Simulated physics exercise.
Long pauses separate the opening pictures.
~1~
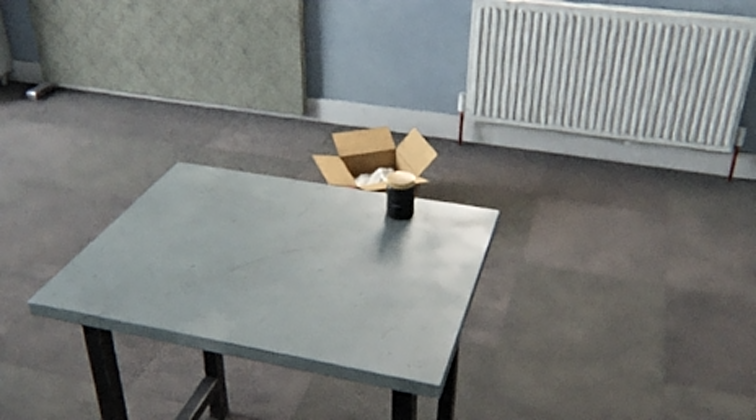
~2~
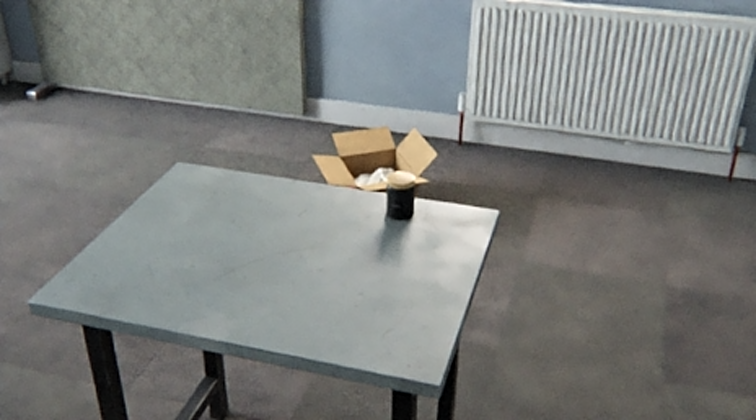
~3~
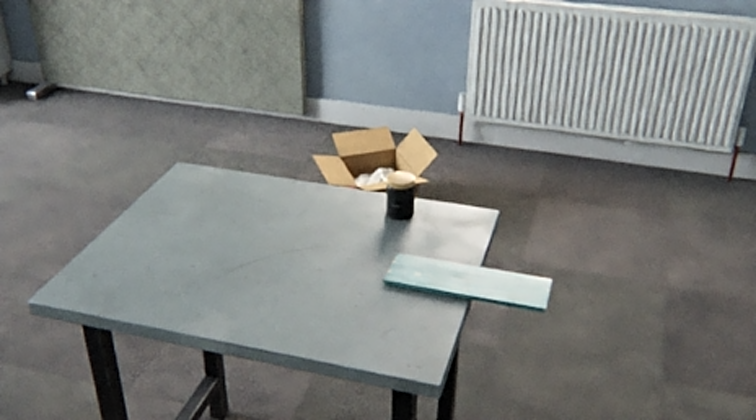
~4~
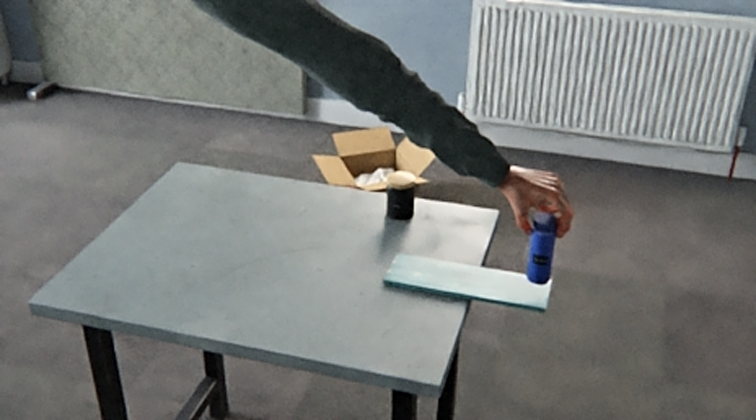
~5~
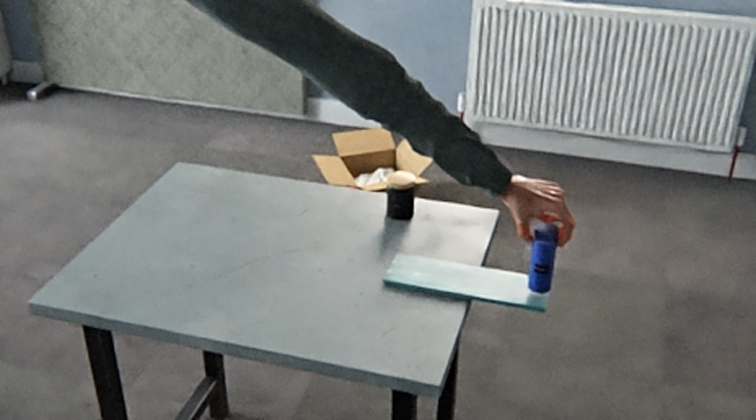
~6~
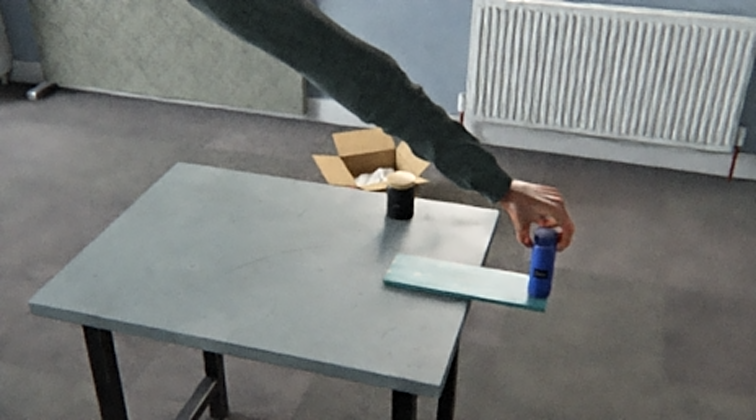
A turquoise plank appeared on the gray table, sticking out past its right edge, near a black cup and an open cardboard box. Then a sleeved arm lowered a blue shaker onto its overhanging end, still gripping it.
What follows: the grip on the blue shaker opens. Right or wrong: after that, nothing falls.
Wrong.
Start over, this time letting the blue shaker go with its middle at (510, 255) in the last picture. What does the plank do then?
It topples.
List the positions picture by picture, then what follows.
In the first picture, the last thing is not in view yet.
In the second picture, the last thing is not in view yet.
In the third picture, the last thing is not in view yet; turquoise plank (468, 282).
In the fourth picture, still above its spot; blue shaker (542, 249); turquoise plank (468, 282).
In the fifth picture, still above its spot; blue shaker (543, 258); turquoise plank (468, 282).
In the sixth picture, set down, still held; blue shaker (543, 263); turquoise plank (468, 282).
Then, 0.50 s on from there, turquoise plank and blue shaker now down on the floor or falling.
Then, 0.70 s on from there, things are still on the move.
In the end, down on the floor or falling, turquoise plank and blue shaker; black jar unmoved. The plank comes down.
